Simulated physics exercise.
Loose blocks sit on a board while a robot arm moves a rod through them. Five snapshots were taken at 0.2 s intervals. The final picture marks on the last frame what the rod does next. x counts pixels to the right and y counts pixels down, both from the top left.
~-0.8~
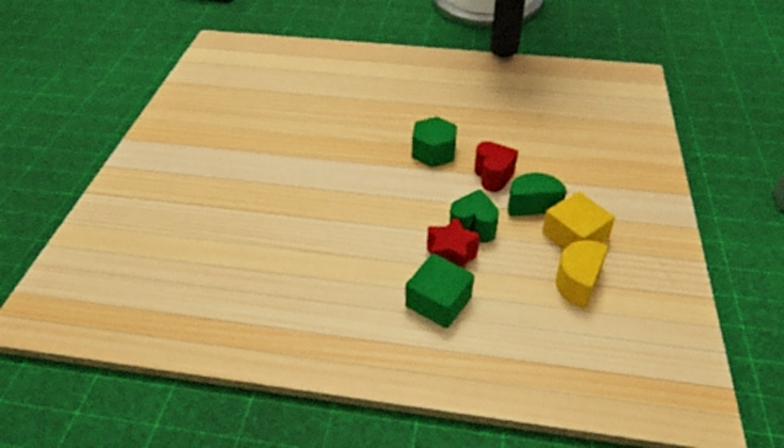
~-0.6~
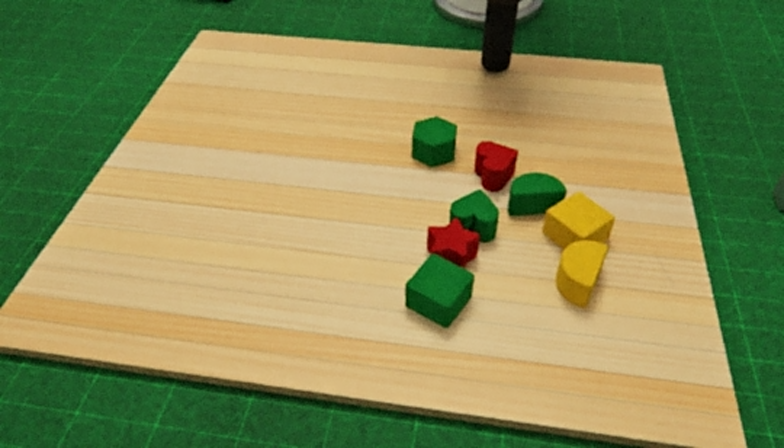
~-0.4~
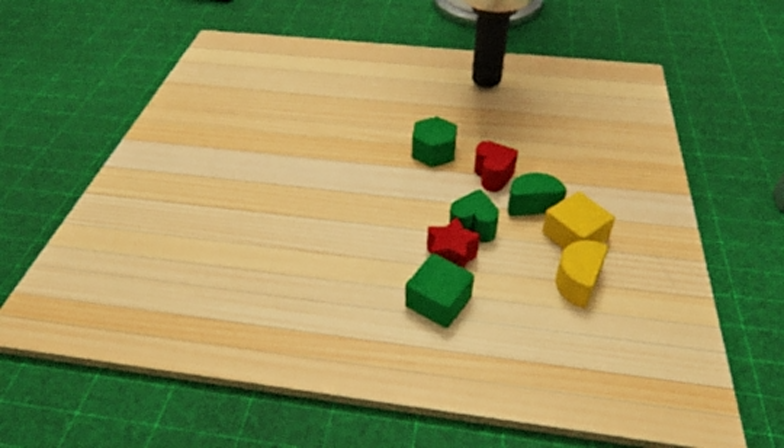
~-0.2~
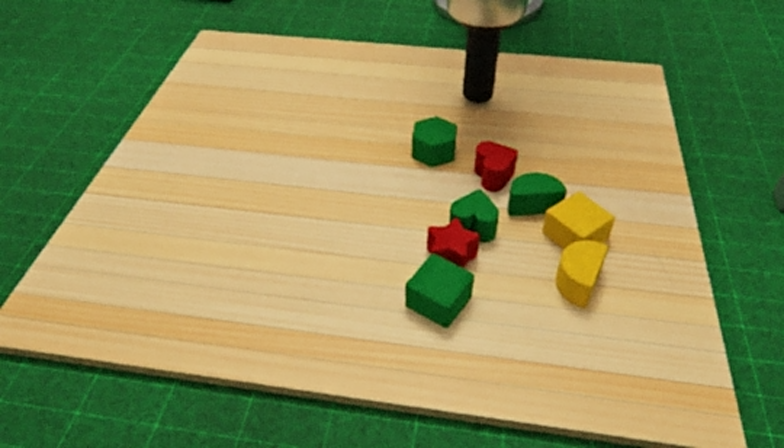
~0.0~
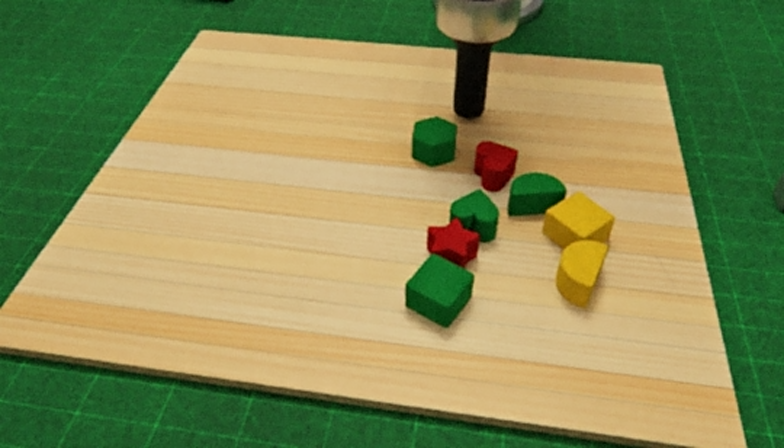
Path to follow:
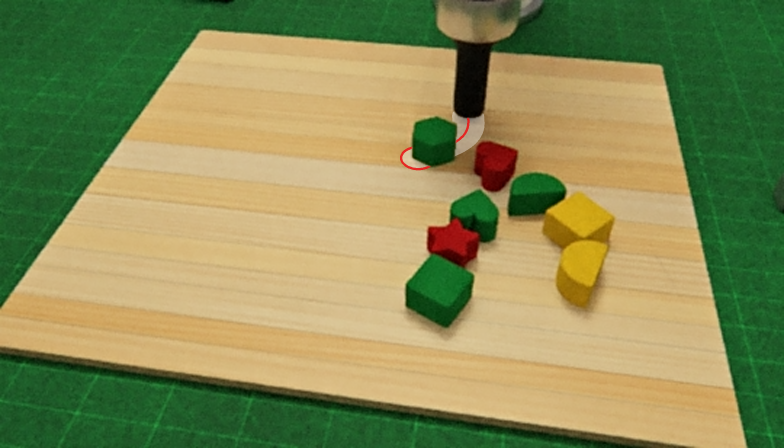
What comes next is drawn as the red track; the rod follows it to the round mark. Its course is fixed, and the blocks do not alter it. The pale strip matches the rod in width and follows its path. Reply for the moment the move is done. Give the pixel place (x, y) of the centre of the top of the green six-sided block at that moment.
It comes to (383, 148).
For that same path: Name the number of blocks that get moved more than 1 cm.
The count will be 1.
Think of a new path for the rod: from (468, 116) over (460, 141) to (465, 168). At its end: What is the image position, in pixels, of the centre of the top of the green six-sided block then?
I'd say the green six-sided block ends with its top centre at (424, 141).
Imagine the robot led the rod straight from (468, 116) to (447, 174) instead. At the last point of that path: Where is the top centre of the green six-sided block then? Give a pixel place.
Located at (409, 147).
Drawn move, from (468, 116) via (465, 134) and (444, 147), ending at (418, 158).
What follows on the original path. Halfway along, rod (457, 135); green six-sided block (426, 134).
At the end, rod (418, 152); green six-sided block (383, 148), turned 20° clockwise; red heart-shaped block still.
